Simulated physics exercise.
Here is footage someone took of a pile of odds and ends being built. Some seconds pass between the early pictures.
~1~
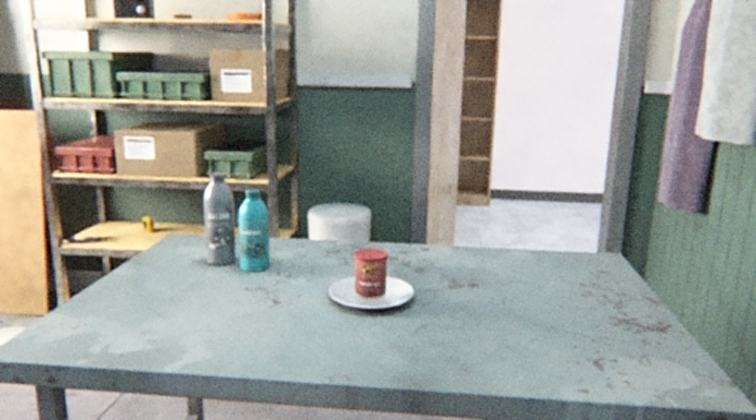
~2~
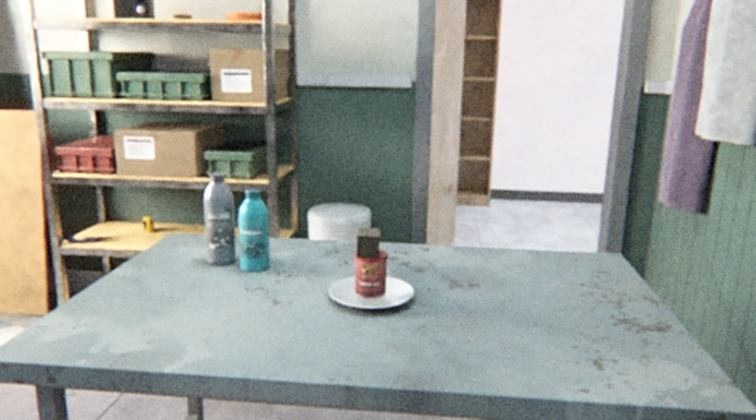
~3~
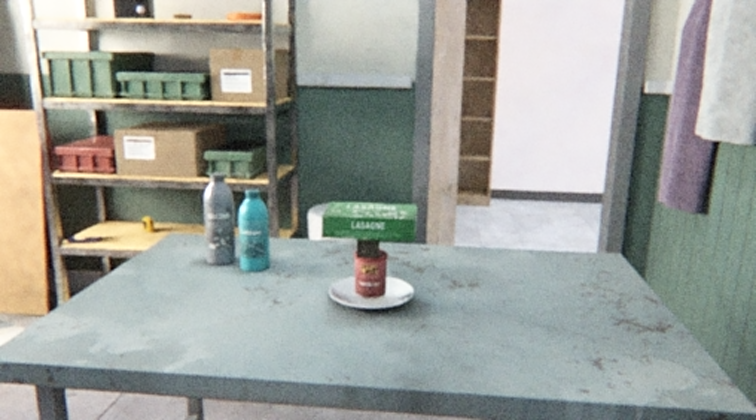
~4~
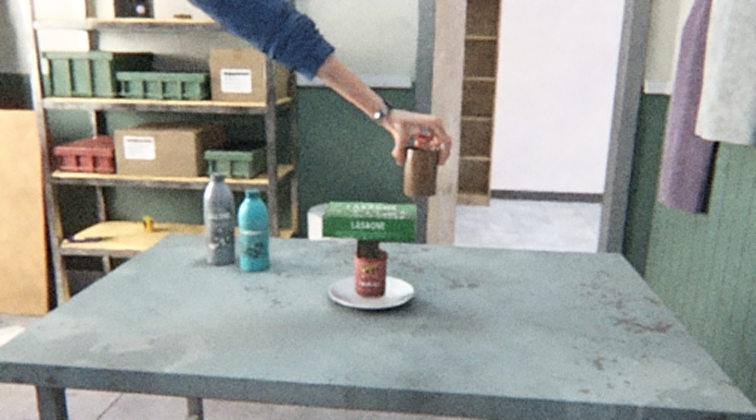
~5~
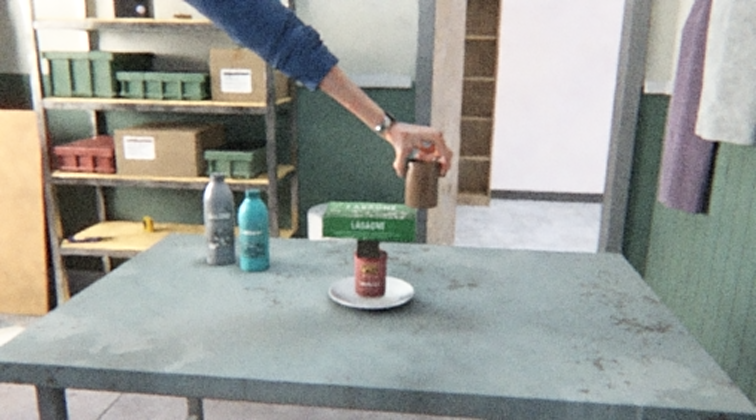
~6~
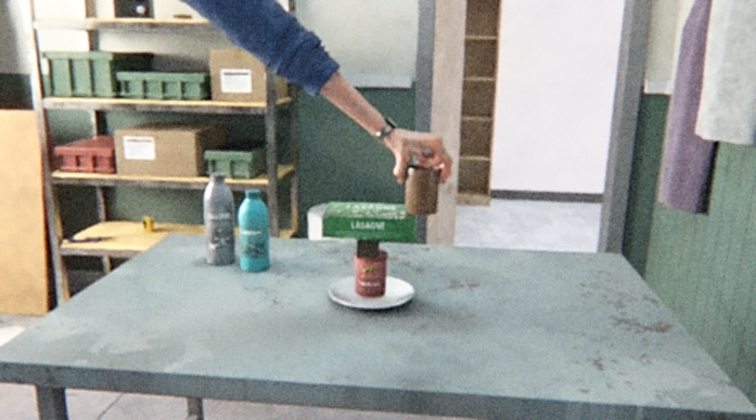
The footage shows a red pot on a white plate, then a small dark block and a green packet appearing stacked above it, before a hand lowers a brown cup onto the packet's right end beside two bottles.
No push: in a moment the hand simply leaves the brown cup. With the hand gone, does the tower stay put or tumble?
The tower tumbles.
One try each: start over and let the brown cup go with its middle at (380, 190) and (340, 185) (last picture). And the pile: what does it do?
First try: It holds; second try: It keeps its balance.
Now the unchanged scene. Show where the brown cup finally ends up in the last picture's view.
I'd say around (446, 297) in the last view.
Then, 0.40 s later than the last frame, brown cup now fallen.
Then, 0.50 s later than the last frame, things are still on the move.
Then, 0.90 s later than the last frame, as before.
When it is over, fallen, brown cup; the other 6 as before. End places, in pixels of the last picture, brown cup near (446, 297). The pile gives way.
